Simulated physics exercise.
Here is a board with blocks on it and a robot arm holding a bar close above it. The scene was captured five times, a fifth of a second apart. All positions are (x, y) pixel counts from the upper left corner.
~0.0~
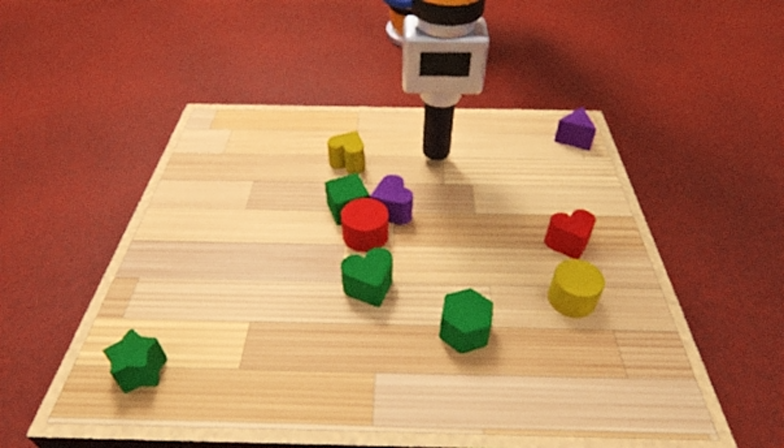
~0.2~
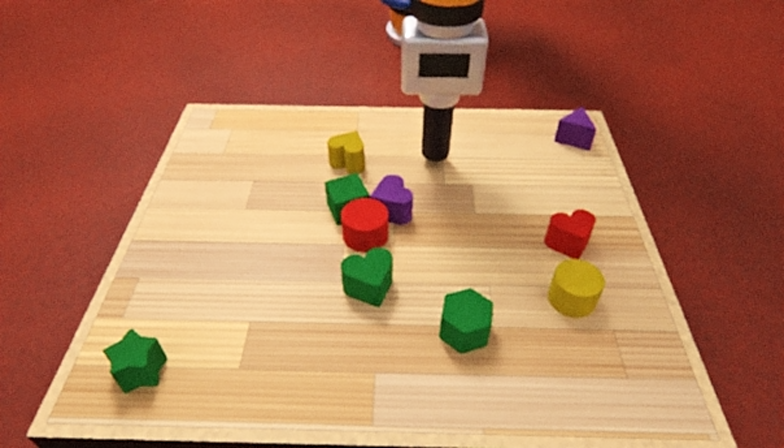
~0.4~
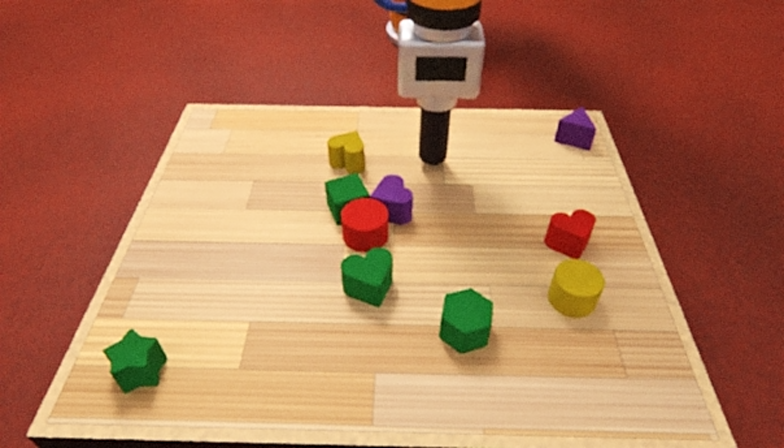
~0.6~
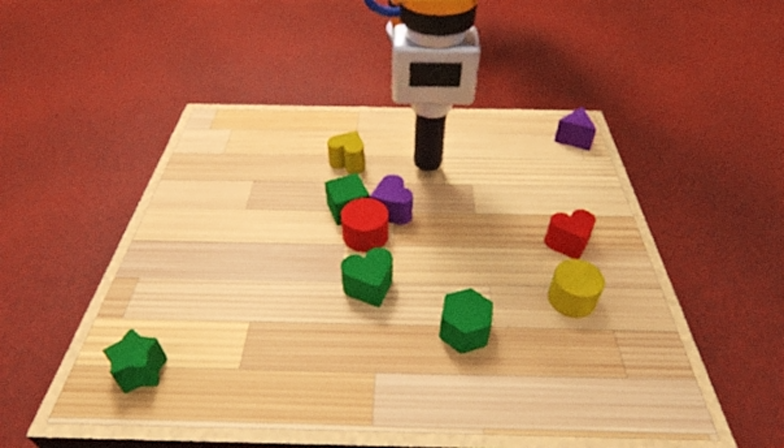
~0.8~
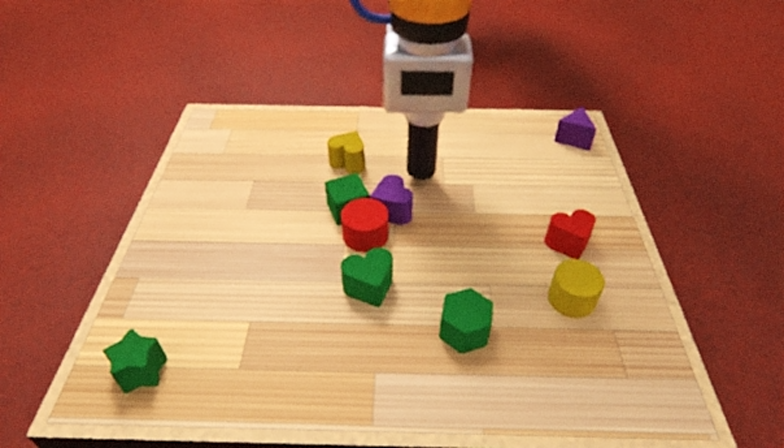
The robot arm's dark bar starts near the far edge of a wooden board, almost still at first. It then drifts a short way left and toward the viewer, drawing nearer the purple heart block, while the green, red, yellow and purple blocks all stay in place.
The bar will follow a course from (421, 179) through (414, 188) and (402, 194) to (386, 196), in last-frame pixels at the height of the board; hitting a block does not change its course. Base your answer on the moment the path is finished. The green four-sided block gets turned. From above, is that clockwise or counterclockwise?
Top view: Clockwise.
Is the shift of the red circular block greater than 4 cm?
Answer: No.
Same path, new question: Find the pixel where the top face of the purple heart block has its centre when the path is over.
Somewhere near (373, 197).
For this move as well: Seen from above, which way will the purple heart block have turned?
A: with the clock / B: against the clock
(B)
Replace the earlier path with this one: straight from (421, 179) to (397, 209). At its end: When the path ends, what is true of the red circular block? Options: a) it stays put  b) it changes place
The answer is b.
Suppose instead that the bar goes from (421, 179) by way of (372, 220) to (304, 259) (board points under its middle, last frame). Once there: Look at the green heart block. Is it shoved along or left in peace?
Once the path ends, it is somewhere new.
The first path, step by step. Halfway along, bar at (408, 184); purple heart block at (390, 191).
At the end, bar at (386, 188); green four-sided block at (339, 189), turned 30° clockwise; yellow heart block unmoved; red circular block at (357, 226); purple heart block at (373, 197), turned 20° anticlockwise.
